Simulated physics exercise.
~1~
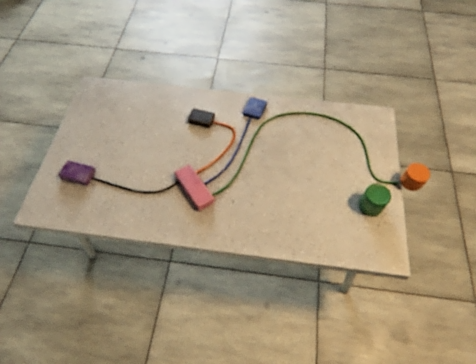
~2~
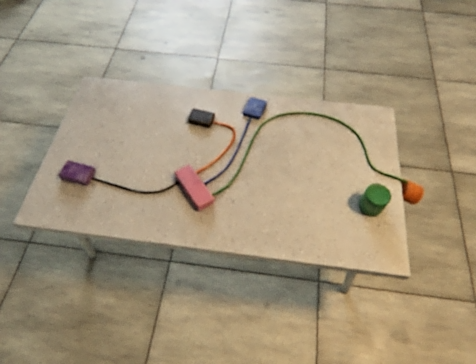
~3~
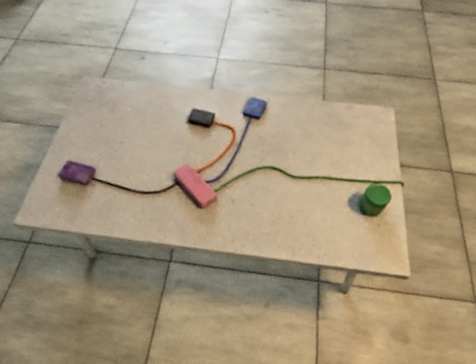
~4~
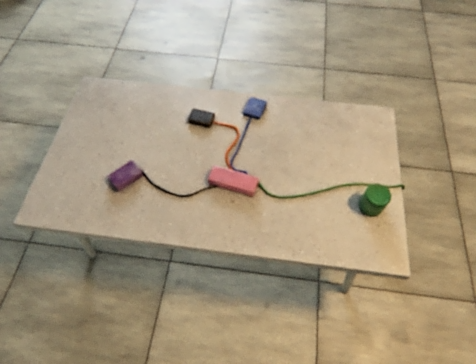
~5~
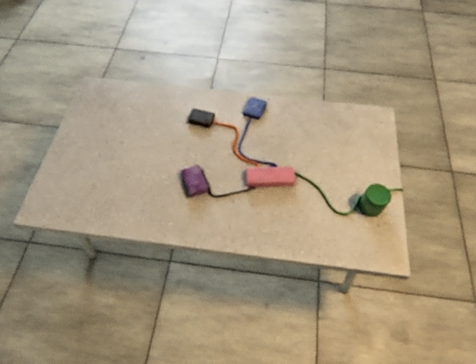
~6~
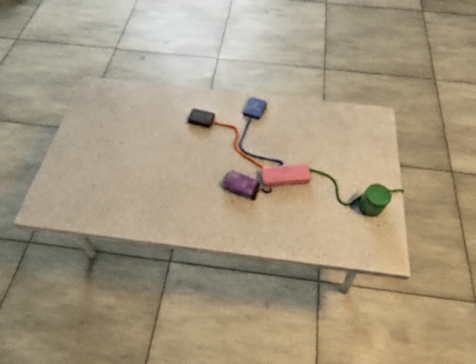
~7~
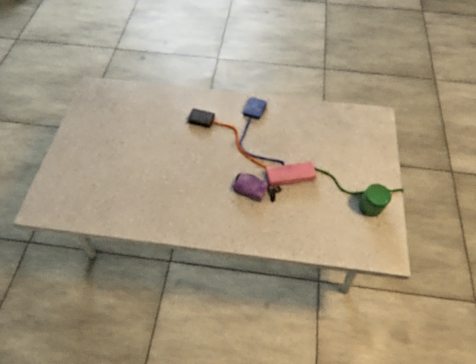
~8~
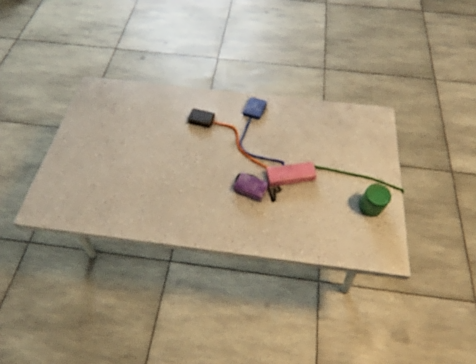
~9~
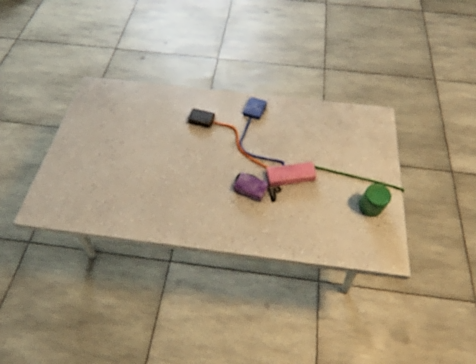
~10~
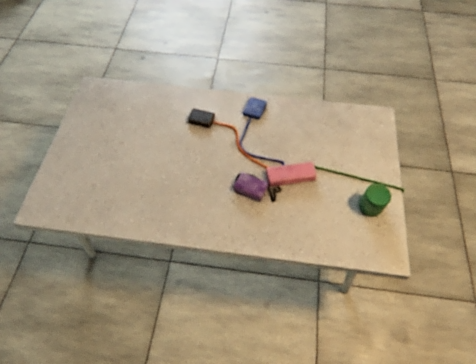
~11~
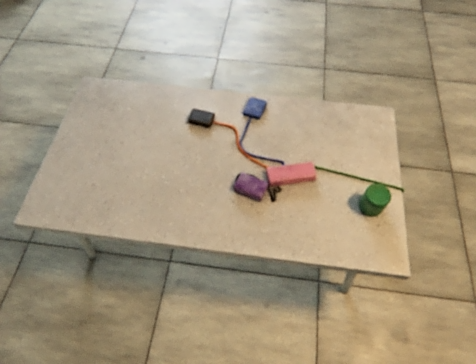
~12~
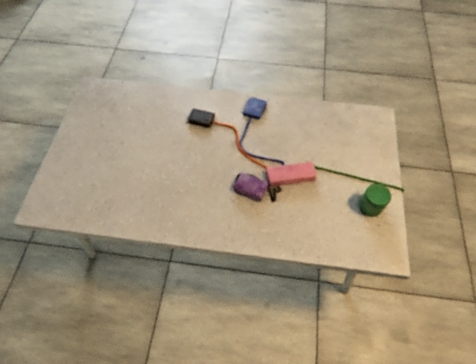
An orange cylinder tips off the right edge of a pale table standing on a tiled floor, seen from above by a still camera. A pink strip sits mid-table with cables running to a purple phone on the left, a black drive and a blue charger at the back, and the orange speaker, near a green tub. As the speaker drops out of sight, its green cable straightens and drags the strip rightward, the phone trailing behind. They stop near the tub, phone close against the strip, the green cable stretched over the edge, while drive, charger and tub stay put.
